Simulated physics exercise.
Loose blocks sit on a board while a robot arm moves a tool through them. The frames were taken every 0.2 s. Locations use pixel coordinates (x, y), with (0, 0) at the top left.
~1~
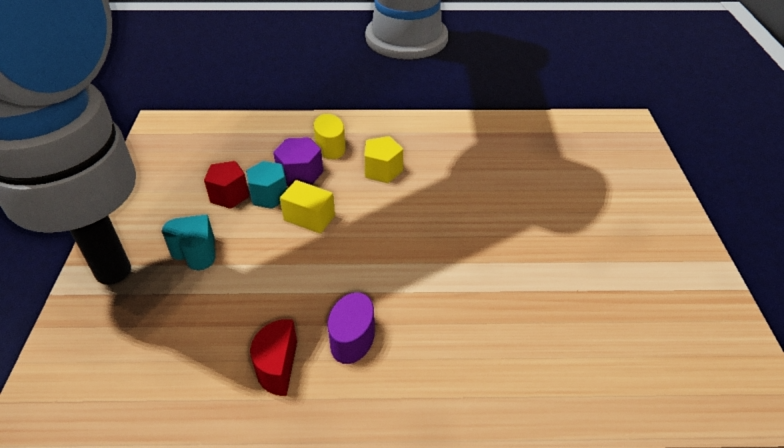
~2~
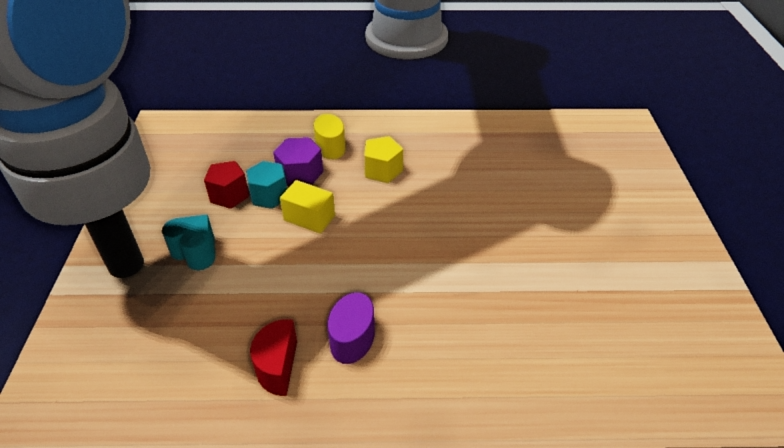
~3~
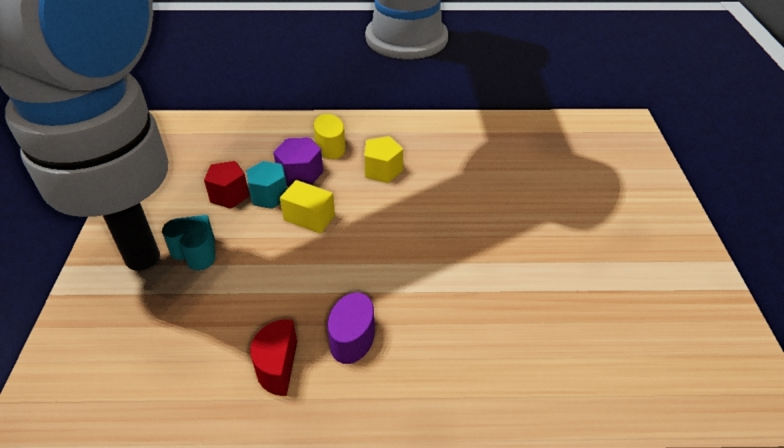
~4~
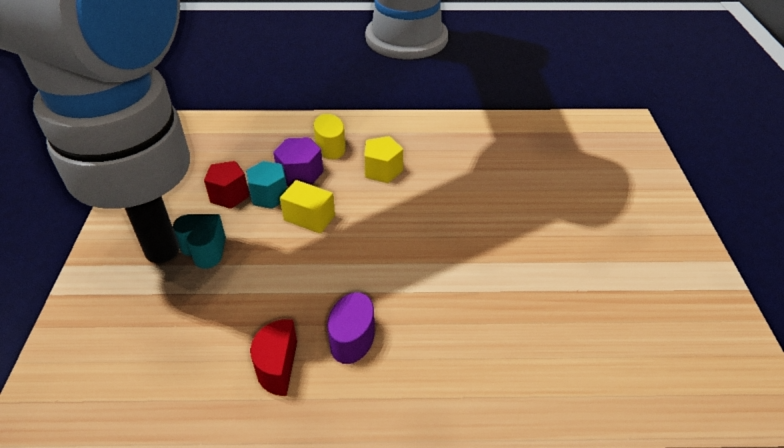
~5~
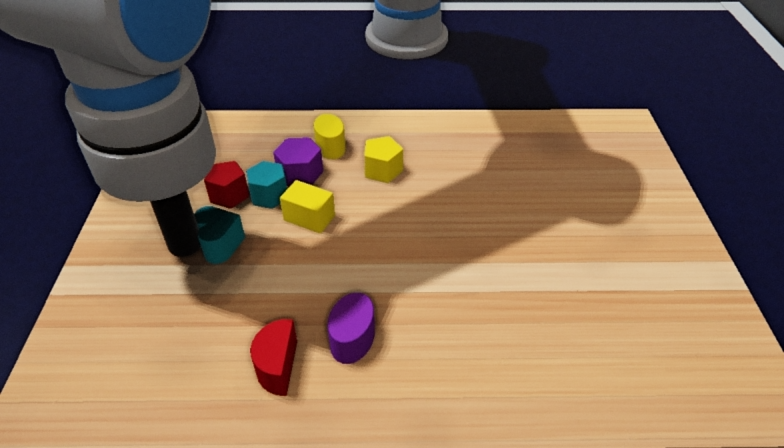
To begin with, a robot arm holds a dark tool at the left of a wooden board scattered with colourful blocks. The tool moves right and slightly away toward the turquoise heart, then pushes it a short way to the right, while the other blocks stay still.
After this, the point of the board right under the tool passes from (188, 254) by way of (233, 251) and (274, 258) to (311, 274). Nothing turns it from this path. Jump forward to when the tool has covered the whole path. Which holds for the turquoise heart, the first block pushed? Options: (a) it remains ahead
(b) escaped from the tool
(b)
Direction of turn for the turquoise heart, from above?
From above, it turns counterclockwise.
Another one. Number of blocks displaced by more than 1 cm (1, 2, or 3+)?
Once the path ends, one block will have shifted.
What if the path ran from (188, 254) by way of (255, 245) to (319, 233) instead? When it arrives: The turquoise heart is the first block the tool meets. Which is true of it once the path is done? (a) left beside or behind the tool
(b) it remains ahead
Answer: B.
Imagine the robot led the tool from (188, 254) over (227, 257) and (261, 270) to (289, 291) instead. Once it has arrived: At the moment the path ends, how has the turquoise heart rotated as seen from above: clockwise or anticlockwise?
The sense of turning is anti-clockwise.
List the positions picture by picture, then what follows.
In the first picture, tool's lower end at (114, 272); turquoise heart at (188, 229); yellow rectangular block at (307, 195).
In the second picture, tool at (127, 266); blocks still.
In the third picture, tool at (143, 258); blocks still.
In the fourth picture, tool at (162, 251); turquoise heart at (197, 227).
In the fifth picture, tool at (185, 245); turquoise heart at (214, 221); yellow rectangular block at (307, 195).
What follows on the original path. One third of the way, tool at (230, 243); turquoise heart at (255, 213), turned 20° anticlockwise.
Two thirds of the way, tool at (273, 250); turquoise heart at (273, 210), turned 55° anticlockwise.
At the end, tool at (310, 265); turquoise heart at (273, 210), turned 55° anticlockwise; yellow rectangular block still.
